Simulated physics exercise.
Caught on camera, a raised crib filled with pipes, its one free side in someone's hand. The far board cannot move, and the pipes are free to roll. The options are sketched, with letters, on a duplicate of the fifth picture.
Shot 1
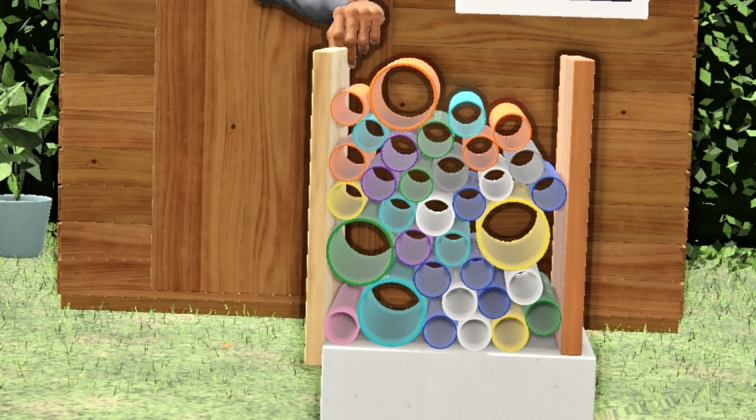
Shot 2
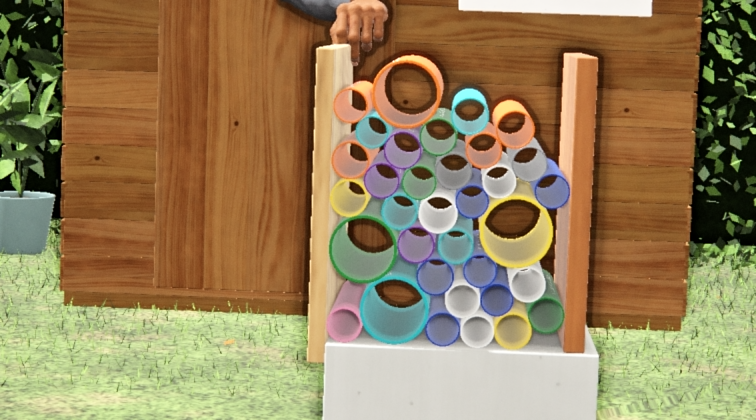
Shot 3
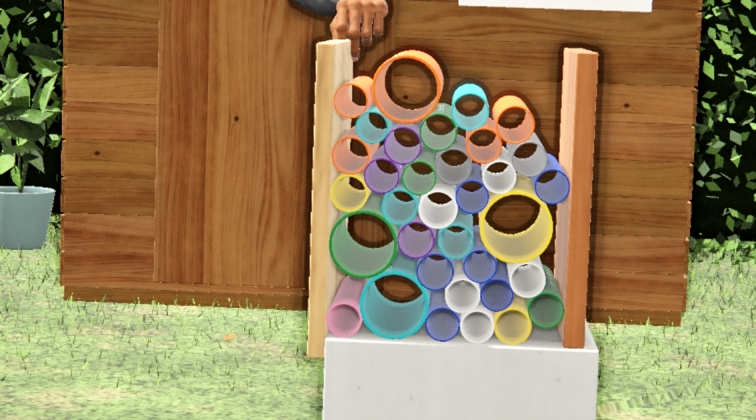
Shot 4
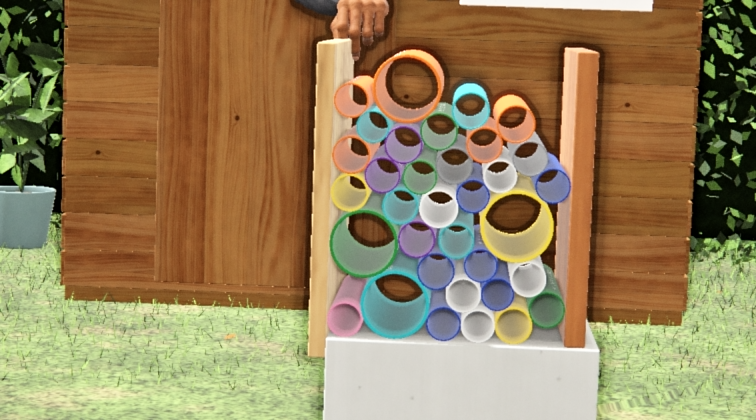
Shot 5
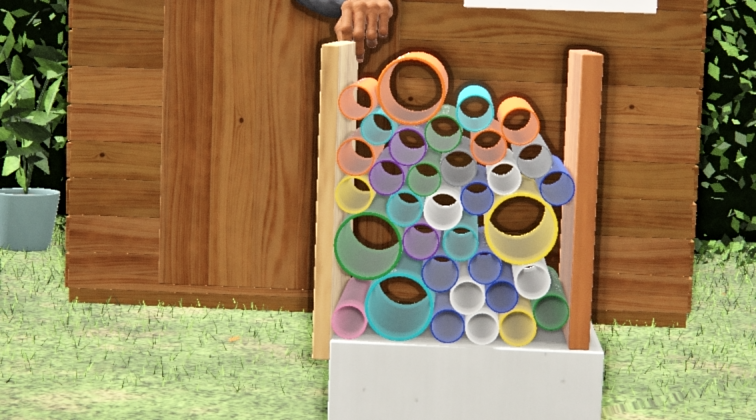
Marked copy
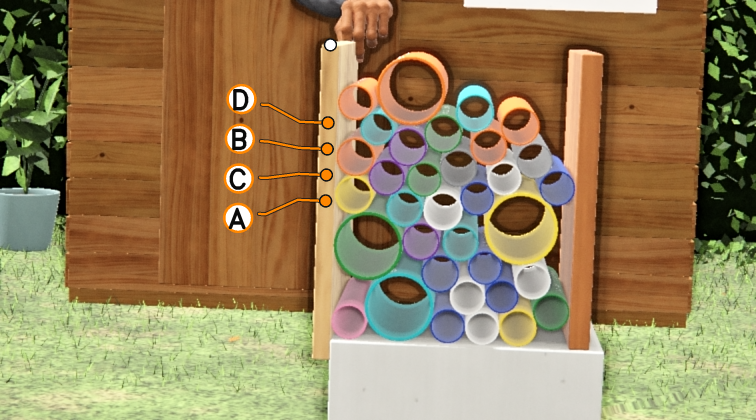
A hand rests on the left post of a crib of colourful pipes that stay still.
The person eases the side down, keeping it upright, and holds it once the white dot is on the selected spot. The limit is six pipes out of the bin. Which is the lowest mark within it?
No lower than A.
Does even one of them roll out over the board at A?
At A: Yes.
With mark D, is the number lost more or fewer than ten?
It loses fewer than ten.
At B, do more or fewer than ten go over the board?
It loses fewer than ten.
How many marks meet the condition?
Four of them.
On the marked copy, A at (326, 201); B at (327, 149); C at (326, 175); D at (328, 123); the white dot at (330, 45).
Following A. Soon after the start, top of the board (338, 115).
Later, top of the board (335, 193).
In the end, top of the board (335, 201), four out over the board.
As for the rest, B one out over the board; C one out over the board; D none out over the board.
